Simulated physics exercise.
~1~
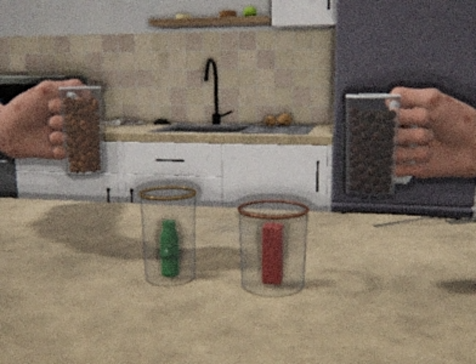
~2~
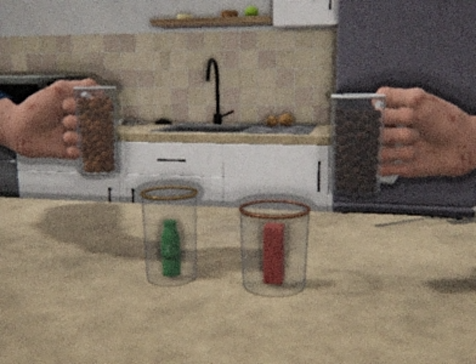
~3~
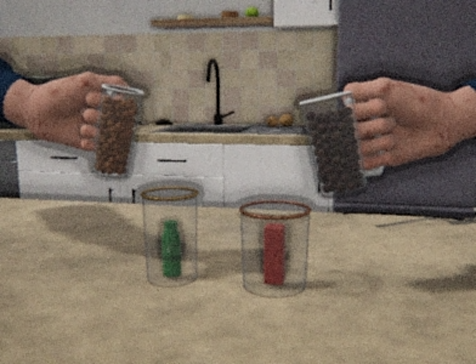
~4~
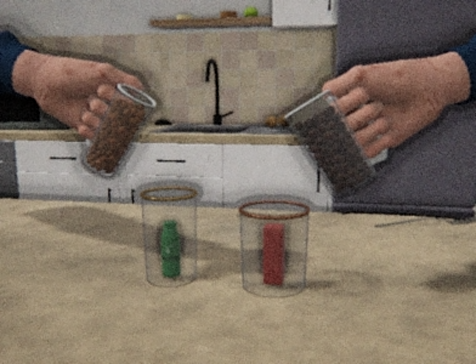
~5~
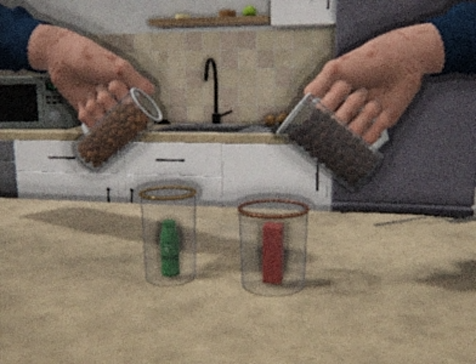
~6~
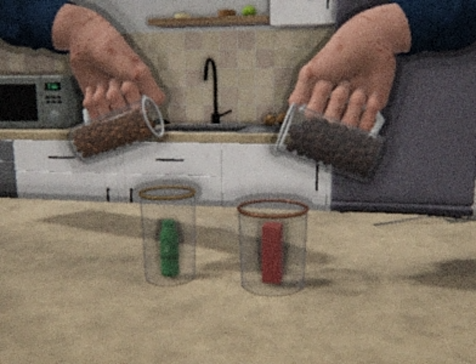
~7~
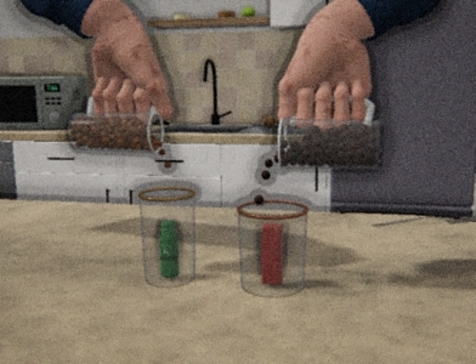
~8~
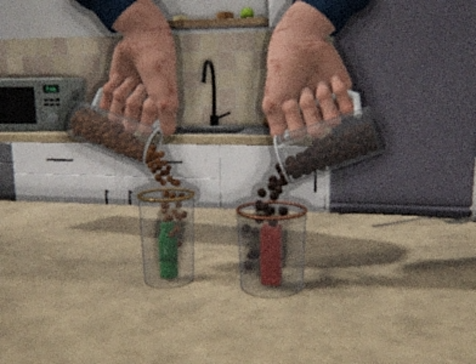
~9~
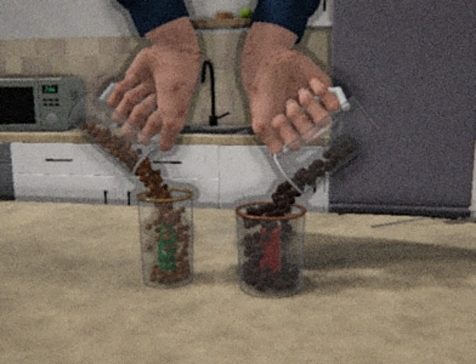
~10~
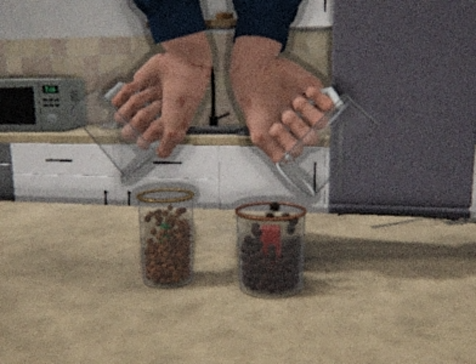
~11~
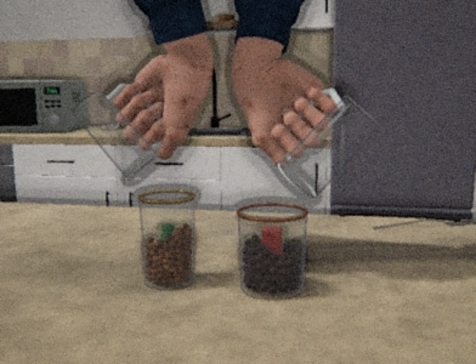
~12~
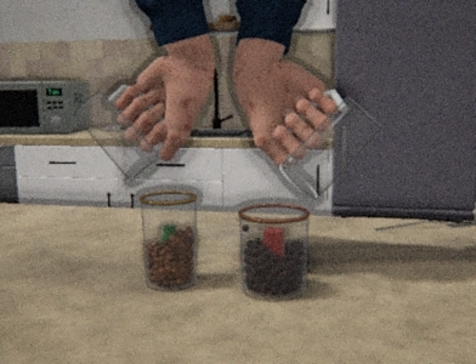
In the video, two hands tip clear cups of brown and dark pieces over two clear containers on a counter, one holding a green object, the other a red one. The pieces pour in around them, leaving both tops showing and the cups empty.
